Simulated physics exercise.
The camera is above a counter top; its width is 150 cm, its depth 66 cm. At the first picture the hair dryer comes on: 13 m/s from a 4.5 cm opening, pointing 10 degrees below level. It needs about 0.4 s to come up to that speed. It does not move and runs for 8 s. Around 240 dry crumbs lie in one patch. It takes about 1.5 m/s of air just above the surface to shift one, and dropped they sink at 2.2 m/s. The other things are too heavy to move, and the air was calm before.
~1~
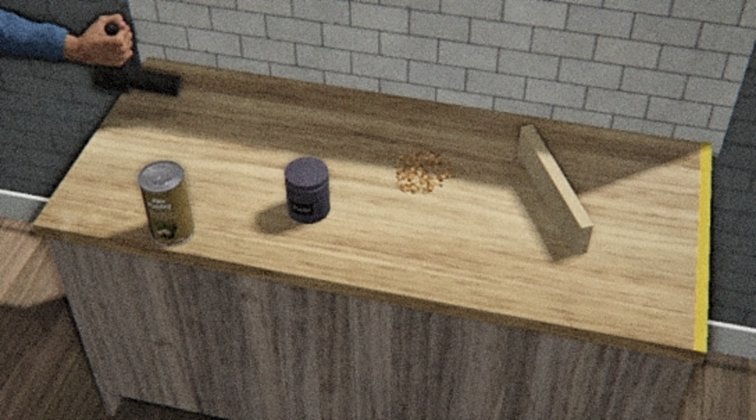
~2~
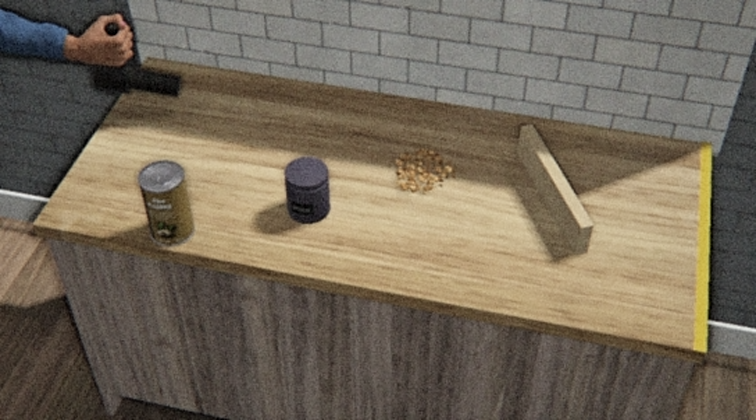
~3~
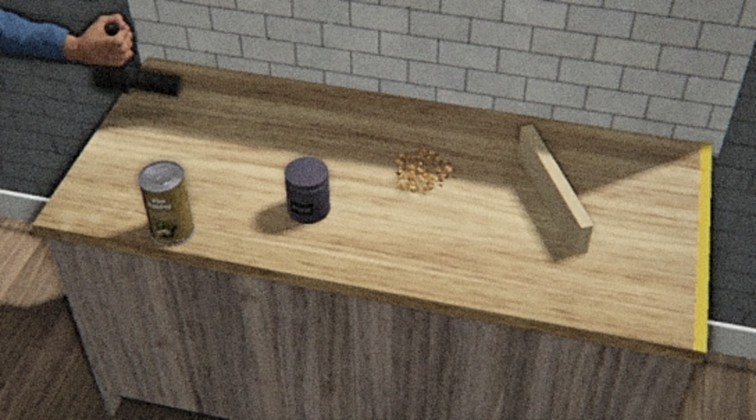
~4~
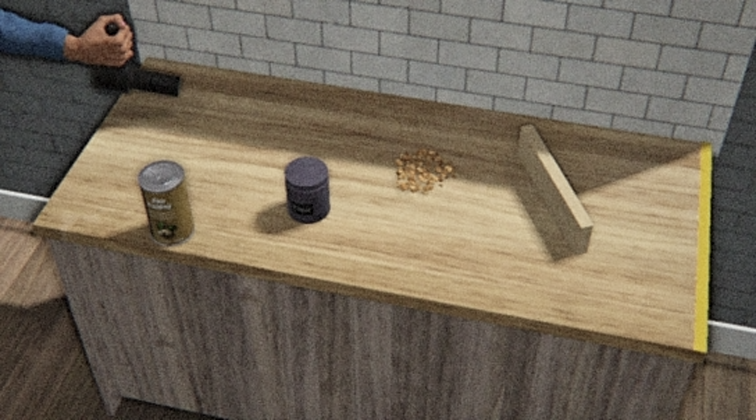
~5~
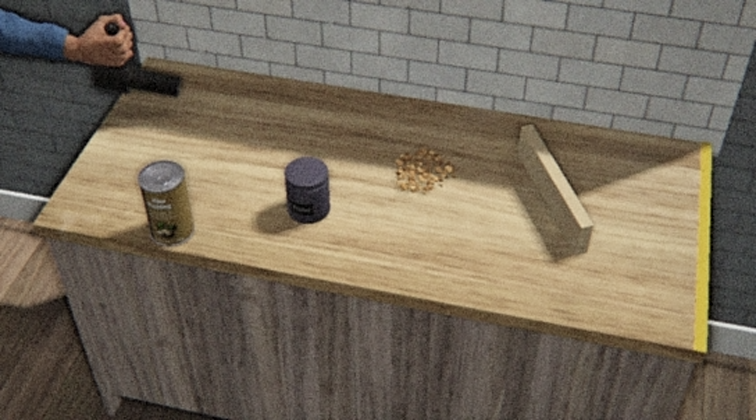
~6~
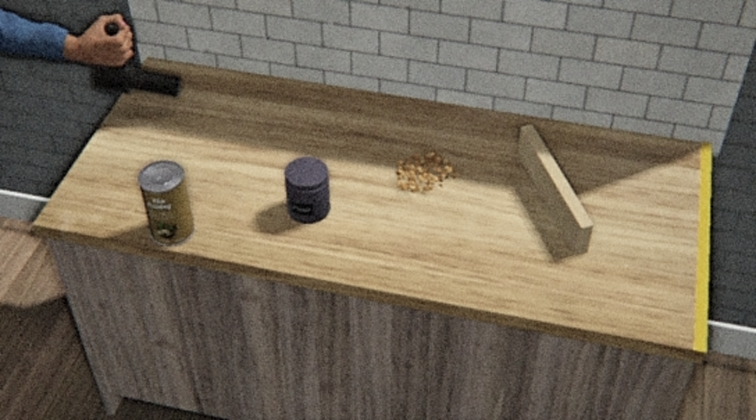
A hand holds a dark tool at the counter's left while the crumbs barely stir.
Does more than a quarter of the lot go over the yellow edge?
As for a quarter going over the yellow edge: No.
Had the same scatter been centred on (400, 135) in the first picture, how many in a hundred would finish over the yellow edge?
In that case some 60 per cent.
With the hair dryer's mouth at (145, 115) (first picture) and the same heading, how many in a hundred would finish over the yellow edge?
In that case some 50 per cent.
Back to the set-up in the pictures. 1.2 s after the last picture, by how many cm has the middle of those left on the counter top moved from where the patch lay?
Roughly 35 cm.
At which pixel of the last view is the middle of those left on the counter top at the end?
Near (567, 257).
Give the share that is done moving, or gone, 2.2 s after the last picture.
Some 15 per cent.
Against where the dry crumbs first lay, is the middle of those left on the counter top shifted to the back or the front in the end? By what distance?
Towards the front, some 20 cm.
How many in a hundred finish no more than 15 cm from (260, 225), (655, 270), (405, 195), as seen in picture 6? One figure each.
In turn about 0 %, 15 %, 0 %.
Then, 1.2 s after the last picture, 90 % are on the move or not yet settled, 0 % are over the yellow edge; the middle of those still in play is near (537, 244).
Then, 2.2 s after the last picture, 86 % are on the move or not yet settled, 0 % are over the yellow edge; the middle of those still in play is near (559, 253).
Then, 4.0 s after the last picture, 78 % are on the move or not yet settled, 2 % are over the yellow edge; the middle of those still in play is near (563, 251).
Then, 7.6 s after the last picture, at the end, 7 % are over the yellow edge; the middle of those still in play is near (567, 257).
